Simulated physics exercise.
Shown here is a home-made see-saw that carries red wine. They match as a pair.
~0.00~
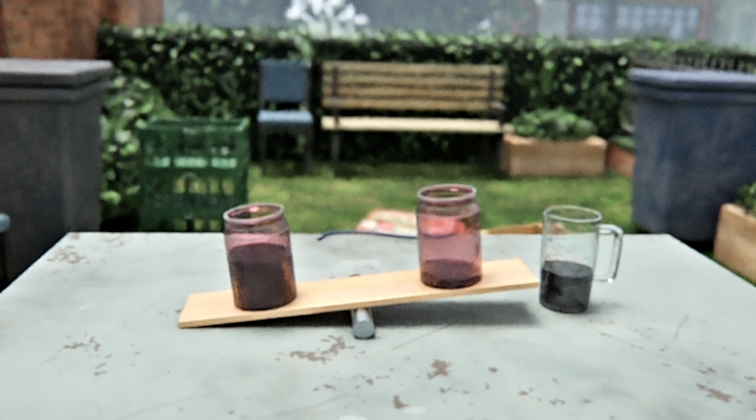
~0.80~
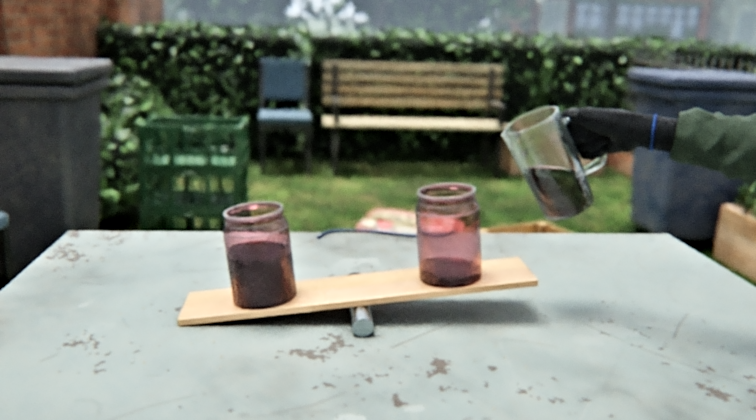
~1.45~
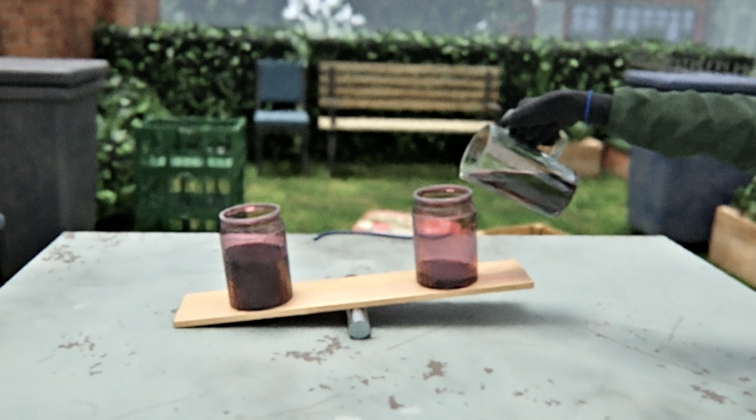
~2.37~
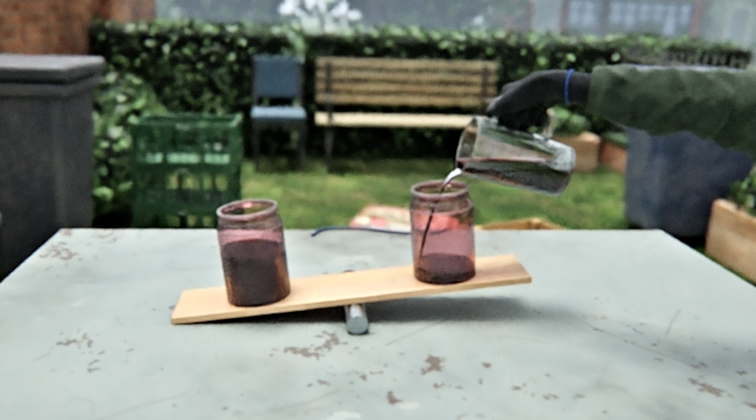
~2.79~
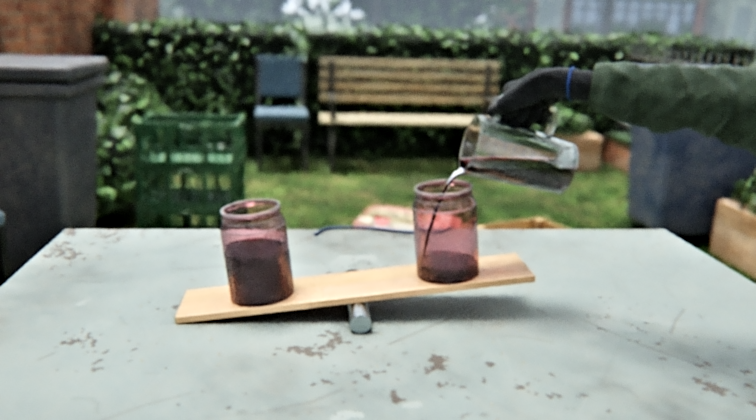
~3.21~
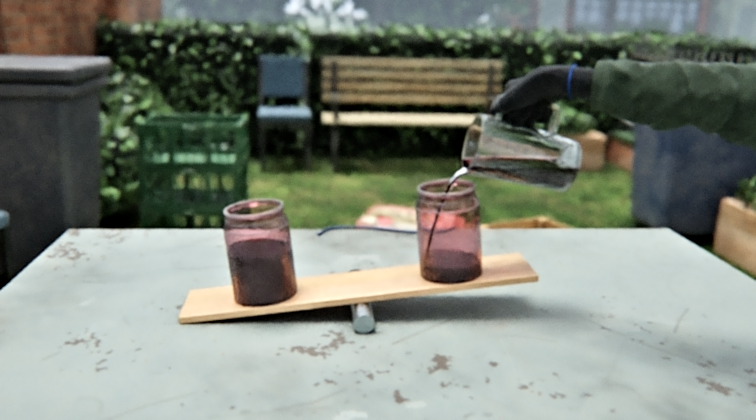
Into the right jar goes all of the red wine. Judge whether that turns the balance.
It does not.
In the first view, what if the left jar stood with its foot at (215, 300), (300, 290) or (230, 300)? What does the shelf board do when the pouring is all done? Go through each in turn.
As listed: Remains as it is, swings across, holds still.
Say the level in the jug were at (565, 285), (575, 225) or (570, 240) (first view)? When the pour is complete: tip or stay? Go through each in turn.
In turn: Stays, swings across, swings across.
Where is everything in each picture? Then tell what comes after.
Nothing is moving yet; jug (569, 258) about a third full; right jar (449, 233) nearly empty, raised; left jar (260, 254) about half full, on the low side, in the first picture.
The jug is picked up; pipe (363, 325); right jar nearly empty, surface at (450, 267), in the second picture.
The jug leans over the right jar; jug (518, 171) tipped 65° with all of its load; right jar (445, 234) nearly empty, in the third picture.
The red wine is flowing; pipe (357, 322); right jar nearly empty, surface at (444, 263); left jar about half full, surface at (253, 248), in the fourth picture.
The red wine is flowing; jug (516, 155) tipped 75° with nearly all of its load; right jar (446, 228) nearly empty, in the fifth picture.
The red wine is flowing; pipe (364, 322); right jar nearly empty, surface at (450, 258); left jar about half full, surface at (259, 248), in the sixth picture.
By 5.9 s, the right jar is about a quarter full; the shelf board leans as before.
By 7.9 s, the right jar is about a third full; the shelf board leans as before.
By 10.1 s, the right jar is about a third full; the shelf board leans as before.
